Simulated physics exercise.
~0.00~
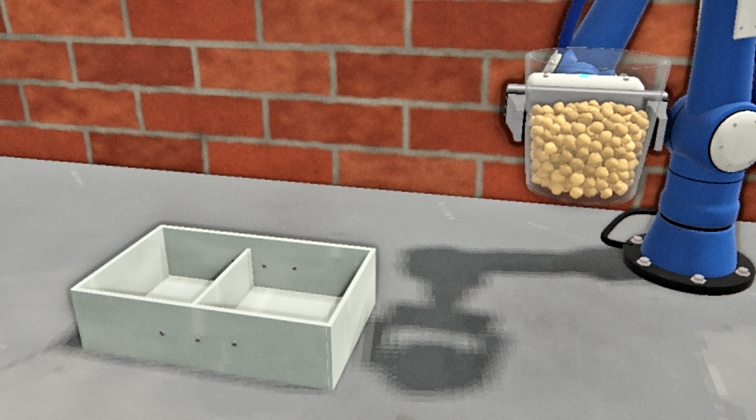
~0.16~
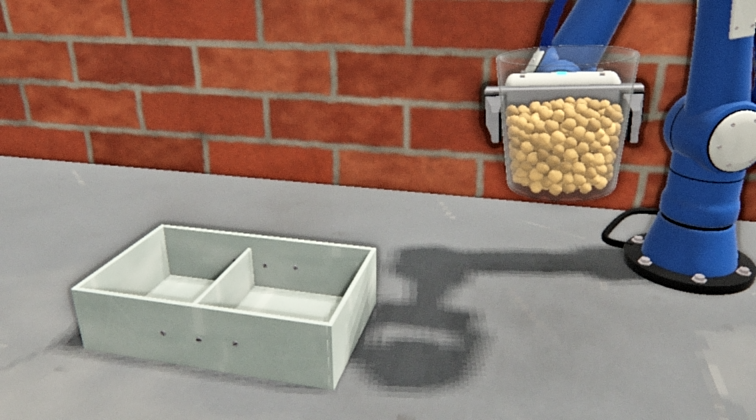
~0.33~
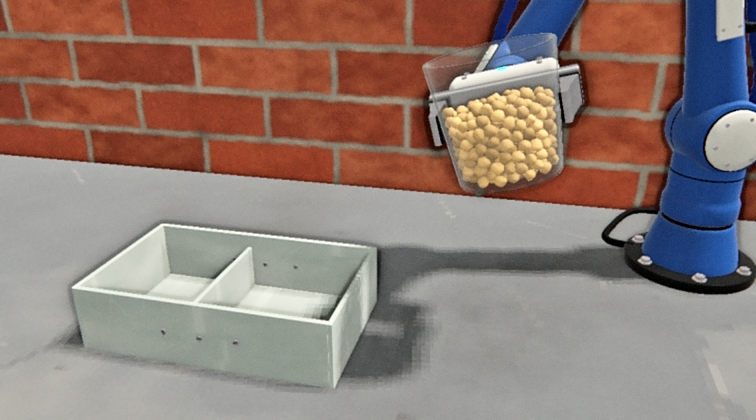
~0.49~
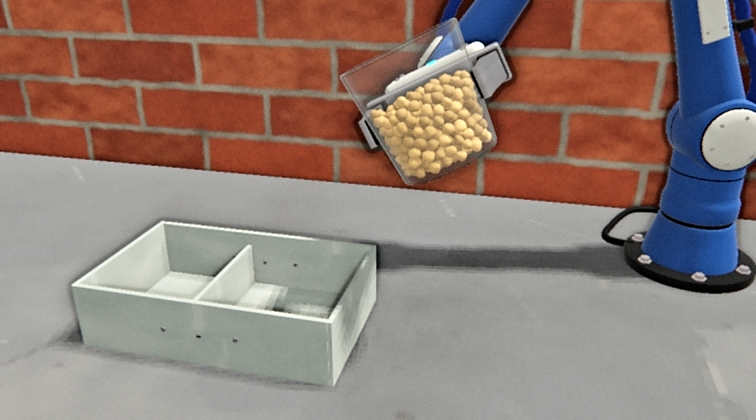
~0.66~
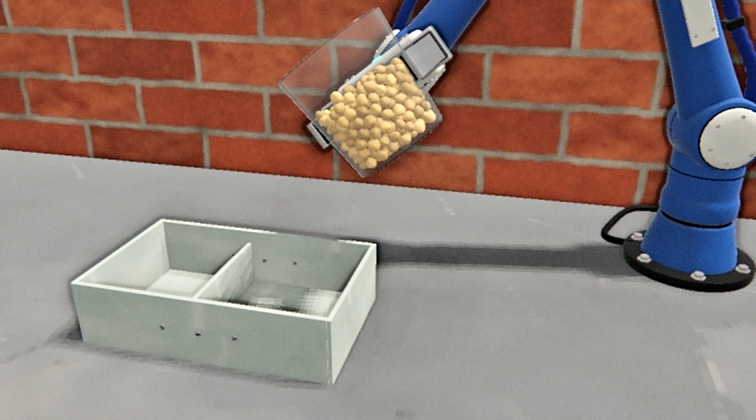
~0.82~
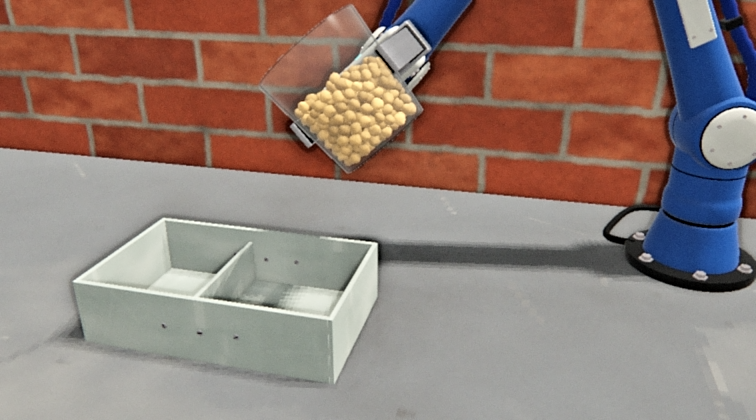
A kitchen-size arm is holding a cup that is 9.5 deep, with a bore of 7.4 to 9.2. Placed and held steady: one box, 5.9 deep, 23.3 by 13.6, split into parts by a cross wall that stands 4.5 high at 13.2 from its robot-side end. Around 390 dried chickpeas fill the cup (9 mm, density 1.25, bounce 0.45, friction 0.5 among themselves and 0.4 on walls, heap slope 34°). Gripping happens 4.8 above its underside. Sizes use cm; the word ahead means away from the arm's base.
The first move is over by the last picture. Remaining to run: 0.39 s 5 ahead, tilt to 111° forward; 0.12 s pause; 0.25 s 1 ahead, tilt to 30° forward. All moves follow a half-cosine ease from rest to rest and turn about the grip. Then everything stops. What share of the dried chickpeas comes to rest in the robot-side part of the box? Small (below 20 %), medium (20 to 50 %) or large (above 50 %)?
Small.
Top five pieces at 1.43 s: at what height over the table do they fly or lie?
Estimate above table: About 20 centimetres.
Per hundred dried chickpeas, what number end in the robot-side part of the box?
About 5 %.
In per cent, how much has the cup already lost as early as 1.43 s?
I'd say some 70 percent by then.
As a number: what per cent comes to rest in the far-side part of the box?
I'd put it at about 65 per cent.
After 1.12 s, tilted 103° forward, highest piece 26 above the table; 393 in the cup.
After 1.43 s, tilted 84° forward, highest piece 21 above the table; 210 in the far-side part, 122 in the cup, 29 in the robot-side part, 32 in flight or on a rim.
After 1.78 s, tilted 30° forward, highest piece 22 above the table; 260 in the far-side part, 103 in the cup, 27 in the robot-side part, 2 on the table or floor, 1 in flight or on a rim.
After 2.83 s, tilted 30° forward, highest piece 22 above the table; 260 in the far-side part, 103 in the cup, 27 in the robot-side part, 3 on the table or floor.
In the end, 260 in the far-side part, 103 in the cup, 27 in the robot-side part, 3 on the table or floor. That is 7 % in the robot-side part of the box.
